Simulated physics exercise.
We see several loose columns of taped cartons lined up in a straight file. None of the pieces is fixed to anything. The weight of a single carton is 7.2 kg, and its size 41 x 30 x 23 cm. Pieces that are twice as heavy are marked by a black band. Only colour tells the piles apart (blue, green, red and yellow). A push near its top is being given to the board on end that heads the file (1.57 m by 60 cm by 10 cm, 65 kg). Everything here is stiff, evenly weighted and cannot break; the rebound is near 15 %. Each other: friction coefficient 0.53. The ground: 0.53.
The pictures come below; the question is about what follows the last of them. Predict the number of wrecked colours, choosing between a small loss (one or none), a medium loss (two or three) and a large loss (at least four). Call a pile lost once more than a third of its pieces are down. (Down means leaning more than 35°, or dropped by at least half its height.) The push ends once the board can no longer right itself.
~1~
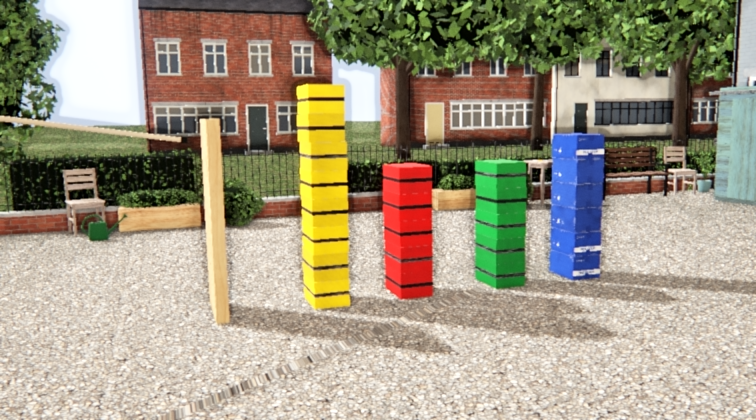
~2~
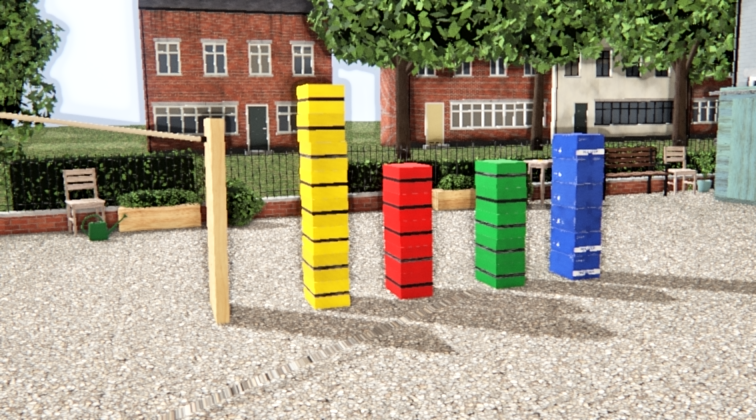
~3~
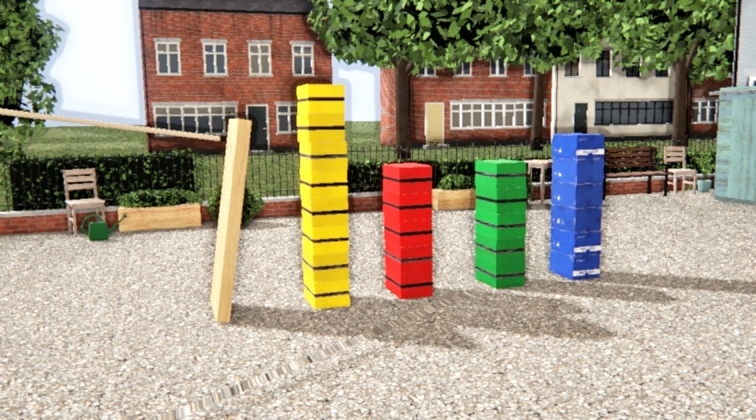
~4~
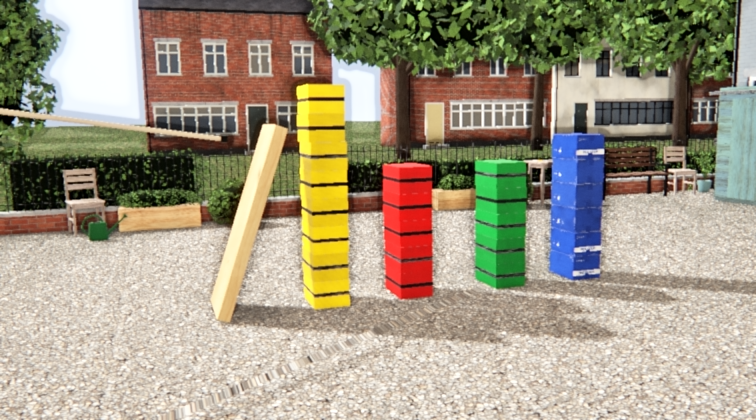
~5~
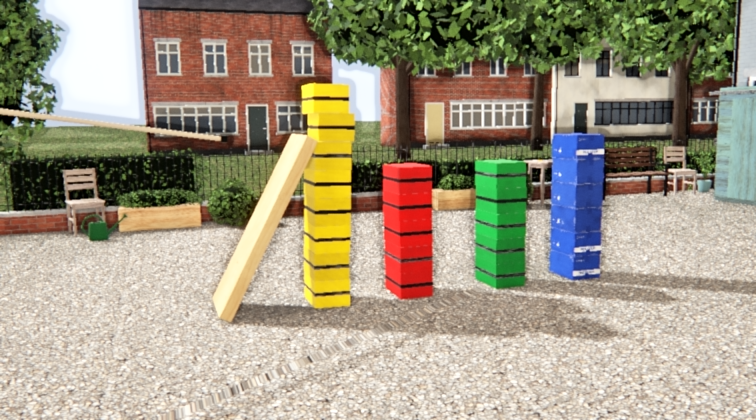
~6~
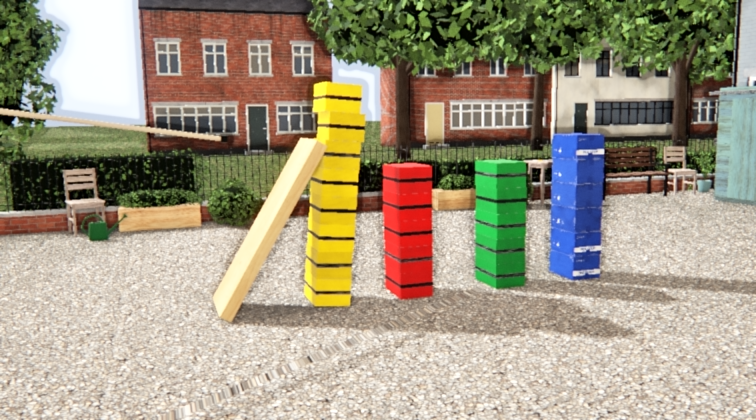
It is a large loss, at least four.
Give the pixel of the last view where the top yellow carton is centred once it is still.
I'd say its middle settles close to (728, 249).
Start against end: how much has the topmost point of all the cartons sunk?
About 100 cm.
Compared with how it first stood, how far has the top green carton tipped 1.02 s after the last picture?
Near 0 degrees from how it began.
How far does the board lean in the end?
Lean from upright: Around 70°.
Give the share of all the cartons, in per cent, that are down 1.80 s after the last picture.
90 per cent.
Then, 1.02 s on from the sixth picture, board 65° from upright; 8 of the 24 cartons down; top yellow carton tipped 54°, 38 cm lower; top red carton tipped 26°, 8 cm lower.
Then, 1.80 s on from the sixth picture, board 70° from upright; 22 of the 24 cartons down; top yellow carton upside down; top green carton tipped 47°, 34 cm lower.
Finally, board 70° from upright; 23 of the 24 cartons down; top green carton on its side; top yellow carton on its side. Wrecked, blue, green, red and yellow. Seen by the last camera, middles, top green carton near (652, 227), top yellow carton near (728, 249).
